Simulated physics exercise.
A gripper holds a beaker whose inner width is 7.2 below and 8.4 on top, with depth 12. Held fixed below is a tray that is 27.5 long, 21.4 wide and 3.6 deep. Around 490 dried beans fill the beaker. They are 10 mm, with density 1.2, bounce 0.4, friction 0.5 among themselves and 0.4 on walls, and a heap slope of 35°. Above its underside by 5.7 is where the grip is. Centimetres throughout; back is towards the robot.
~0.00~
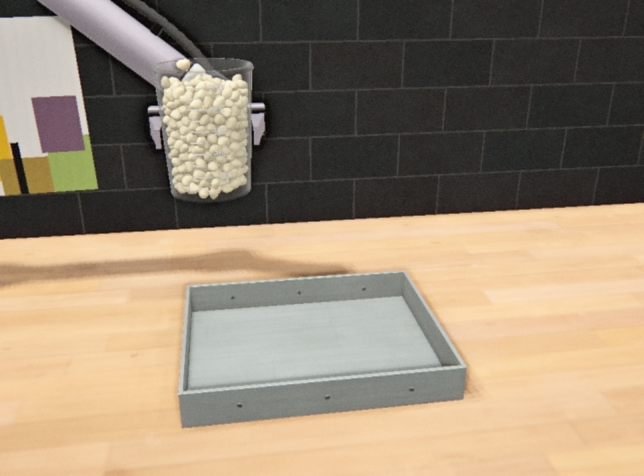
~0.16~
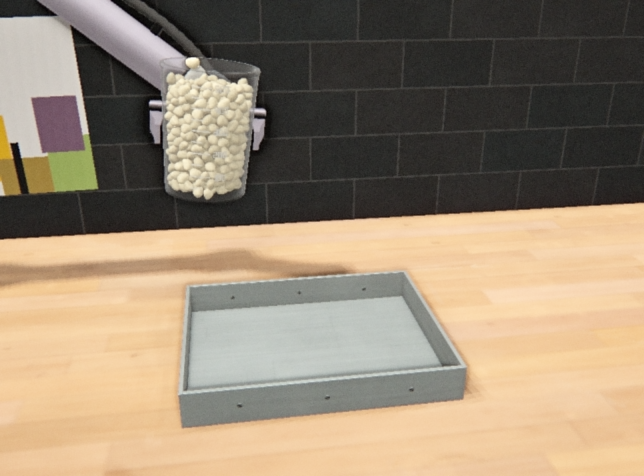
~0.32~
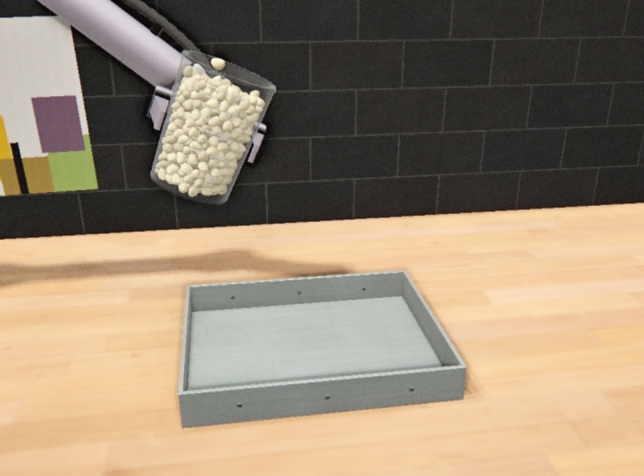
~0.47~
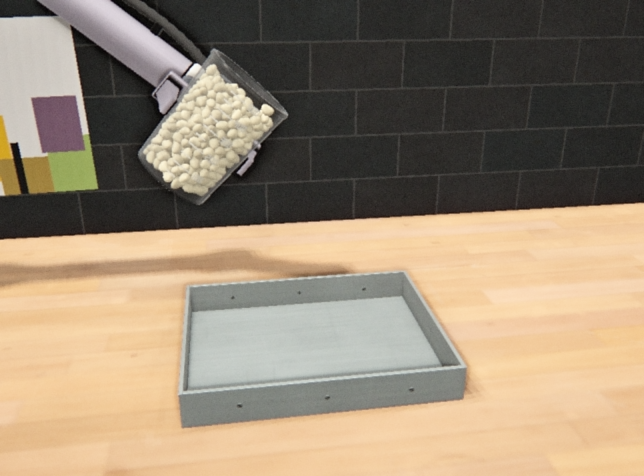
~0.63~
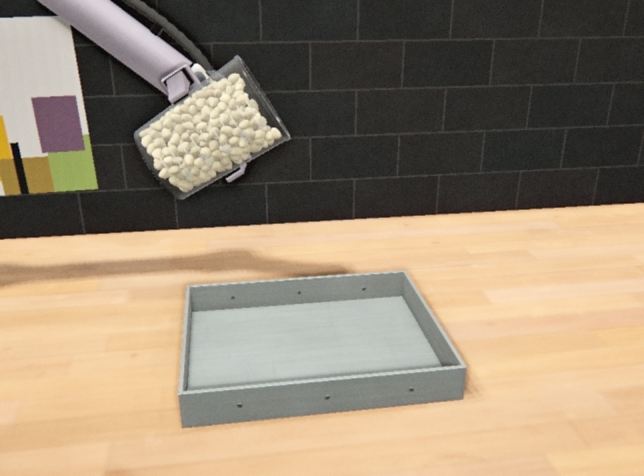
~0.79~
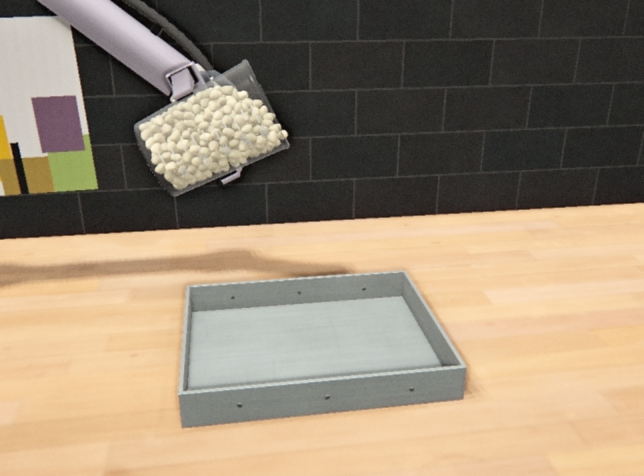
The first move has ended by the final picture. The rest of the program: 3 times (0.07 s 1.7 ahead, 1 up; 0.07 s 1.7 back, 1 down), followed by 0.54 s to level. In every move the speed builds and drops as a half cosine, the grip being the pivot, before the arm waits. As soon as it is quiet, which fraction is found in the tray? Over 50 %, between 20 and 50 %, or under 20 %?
Between 20 and 50 %.
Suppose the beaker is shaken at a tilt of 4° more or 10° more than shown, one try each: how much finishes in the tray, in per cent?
I'd say close to 40 and 50 per cent, in that order.
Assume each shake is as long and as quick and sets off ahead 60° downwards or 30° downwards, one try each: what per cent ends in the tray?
First try about 5 %, second try about 10 %.
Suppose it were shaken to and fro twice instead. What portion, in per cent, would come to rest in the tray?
30 %.
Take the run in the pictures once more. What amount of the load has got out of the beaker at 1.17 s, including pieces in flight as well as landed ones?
Around 25 percent at that moment.
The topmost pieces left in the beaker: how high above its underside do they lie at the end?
The top sits some 10.0 cm up.
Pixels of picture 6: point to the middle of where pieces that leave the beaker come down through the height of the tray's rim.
Estimated centre near (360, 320) in pixels.
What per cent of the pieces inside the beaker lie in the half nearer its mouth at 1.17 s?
60 %.
After 1.17 s, tilted 65° forward, highest piece 29 above the table; 360 in the beaker, 61 in the tray, 2 on the table or floor, 64 in flight or on a rim.
After 1.56 s, tilted 18° forward, highest piece 31 above the table; 314 in the beaker, 168 in the tray, 3 on the table or floor, 2 in flight or on a rim.
After 1.95 s, level, highest piece 30 above the table; 314 in the beaker, 170 in the tray, 3 on the table or floor.
After 3.00 s, level, highest piece 30 above the table; 314 in the beaker, 170 in the tray, 3 on the table or floor.
At rest, 314 in the beaker, 170 in the tray, 3 on the table or floor. That is 35 % in the tray.
